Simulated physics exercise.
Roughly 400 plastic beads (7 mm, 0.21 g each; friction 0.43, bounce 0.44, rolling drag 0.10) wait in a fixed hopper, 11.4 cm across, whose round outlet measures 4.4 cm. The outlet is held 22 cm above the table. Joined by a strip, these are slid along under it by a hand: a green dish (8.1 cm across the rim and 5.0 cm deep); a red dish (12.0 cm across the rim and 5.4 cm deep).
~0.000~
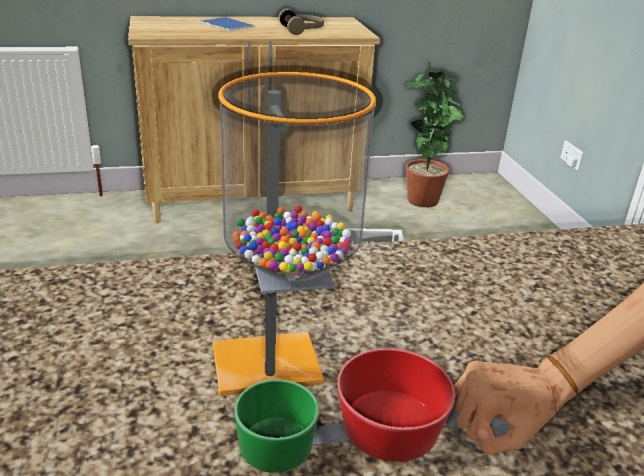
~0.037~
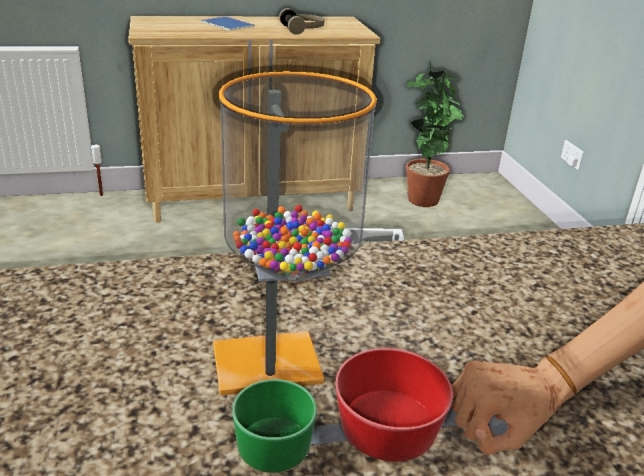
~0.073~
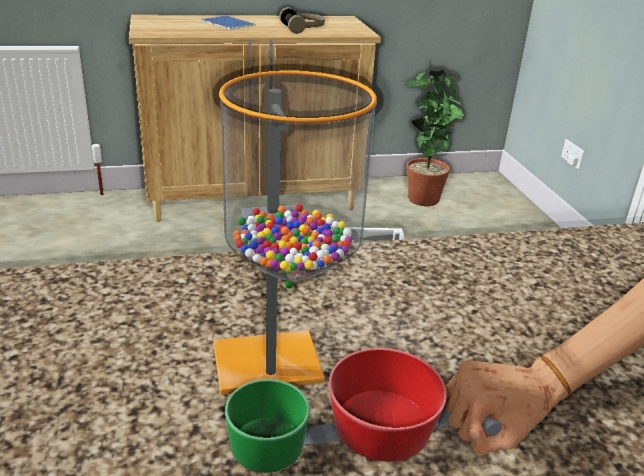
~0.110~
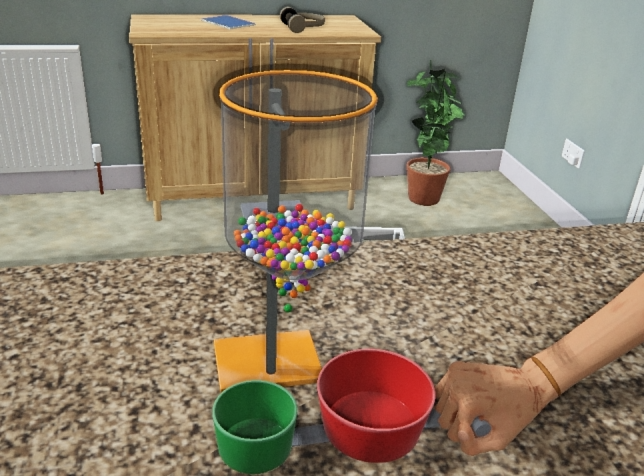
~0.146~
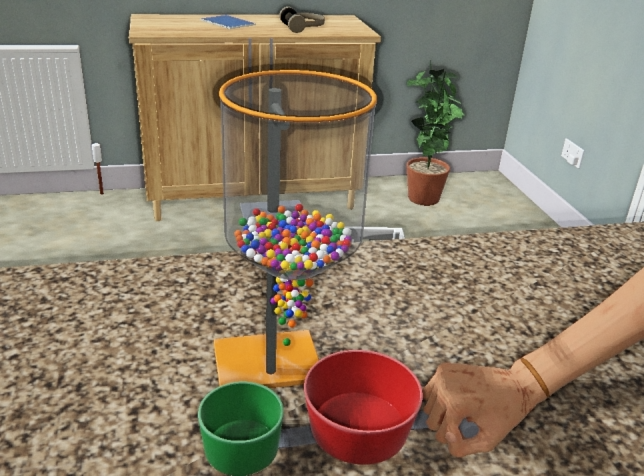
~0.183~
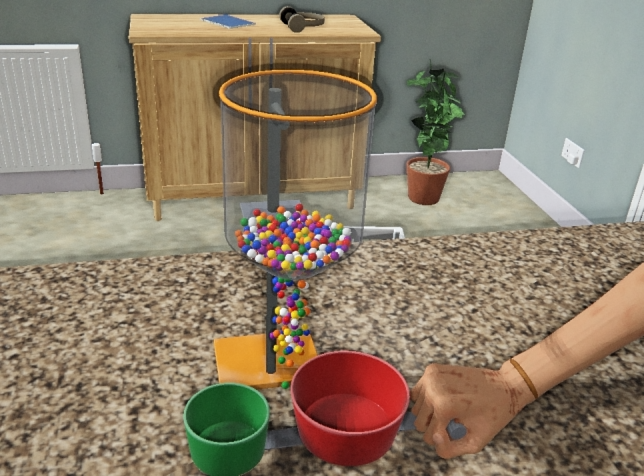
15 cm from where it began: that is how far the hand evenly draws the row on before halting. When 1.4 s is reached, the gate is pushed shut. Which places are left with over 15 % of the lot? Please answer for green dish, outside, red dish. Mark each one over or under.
My marks are as follows: Green dish - under; outside - under; red dish - over.
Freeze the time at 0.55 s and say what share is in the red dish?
65 per cent.
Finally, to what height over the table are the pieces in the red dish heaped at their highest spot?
Around 3.5 cm above the table.
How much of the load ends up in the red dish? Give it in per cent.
100 %, about.
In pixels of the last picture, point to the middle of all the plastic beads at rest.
Roughly at (263, 433).
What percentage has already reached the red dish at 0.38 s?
Share at that time: About 30 per cent.
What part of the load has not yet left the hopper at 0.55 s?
Estimate: About 15 percent.
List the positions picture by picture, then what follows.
Dishes slid 0.0 cm; 0 pieces falling; top of the load at (316, 215); green dish at (277, 408); red dish at (396, 386), in the first frame.
Dishes slid 0.3 cm; 0 pieces falling; top of the load at (316, 215), in the second frame.
Dishes slid 1.0 cm; 1 pieces falling; top of the load at (316, 214), in the third frame.
Dishes slid 2.3 cm; 29 pieces falling; top of the load at (316, 214), in the fourth frame.
Dishes slid 3.7 cm; 52 pieces falling; top of the load at (316, 214), in the fifth frame.
Dishes slid 5.1 cm; 64 pieces falling; top of the load at (288, 215); green dish at (227, 412); red dish at (350, 389). They move about 38 cm a second, in the sixth frame.
After 0.38 s, hopper 45 %, red dish 30 %, in the air 25 %; middle of all pieces on or above the table near (289, 328).
After 0.55 s, hopper 15 %, red dish 65 %, in the air 20 %; middle of all pieces on or above the table near (270, 387).
Then, at 0.70 s, red dish 90 %, in the air 10 %; middle of all pieces on or above the table near (262, 421).
After 0.84 s, red dish 100 %; middle of all pieces on or above the table near (260, 433).
At rest (2.0 s), outside 0 %, hopper 0 %, red dish 100 %, green dish 0 %.
